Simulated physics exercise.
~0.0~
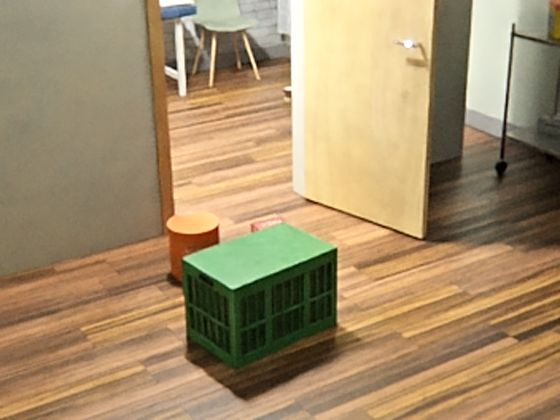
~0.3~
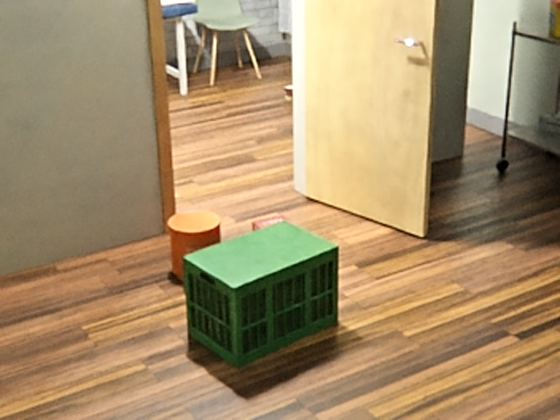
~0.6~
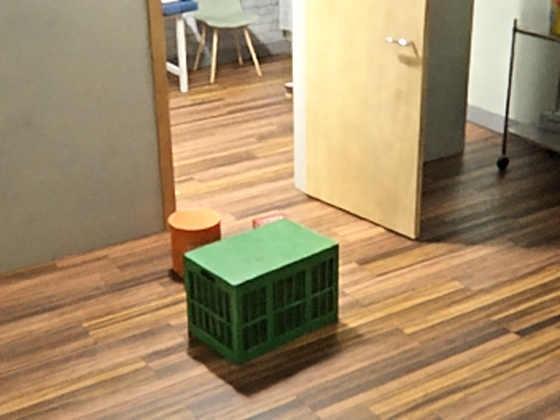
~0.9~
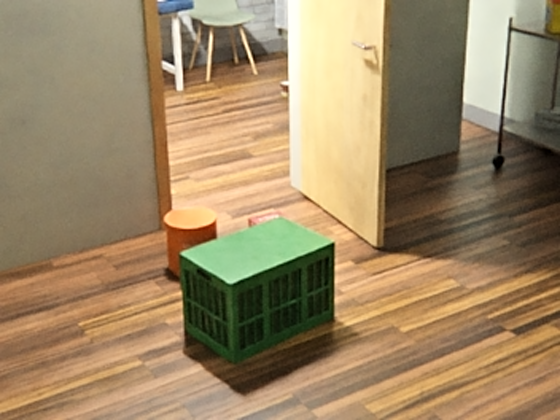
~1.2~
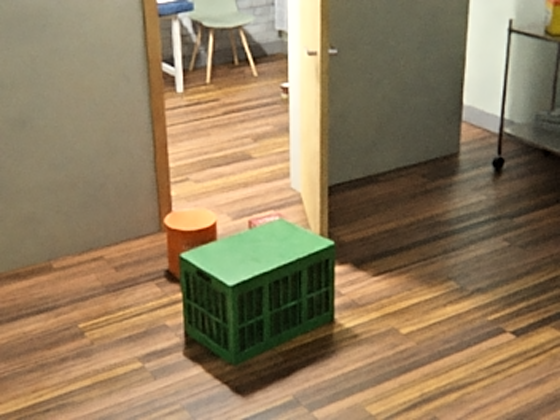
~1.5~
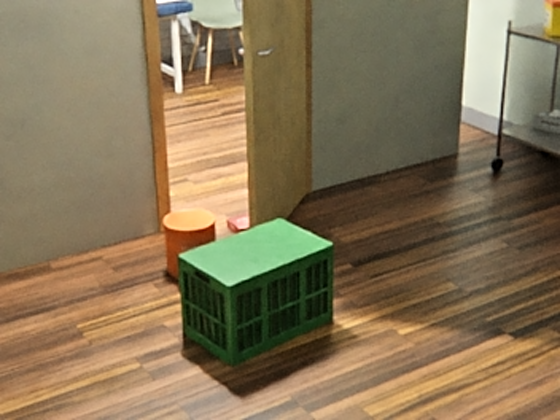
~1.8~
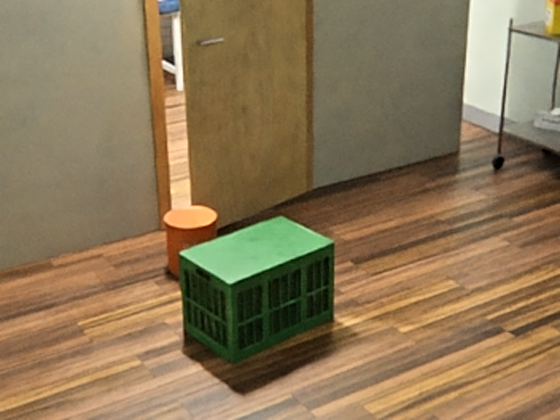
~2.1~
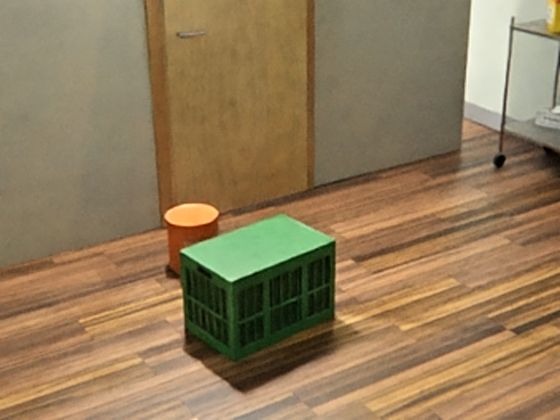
In a room with a wood-plank floor, an open door swung steadily shut behind a green chest and an orange pail, pushing a small red packet to the left until it was out of sight, and ended fully closed, with chest and pail unmoved.
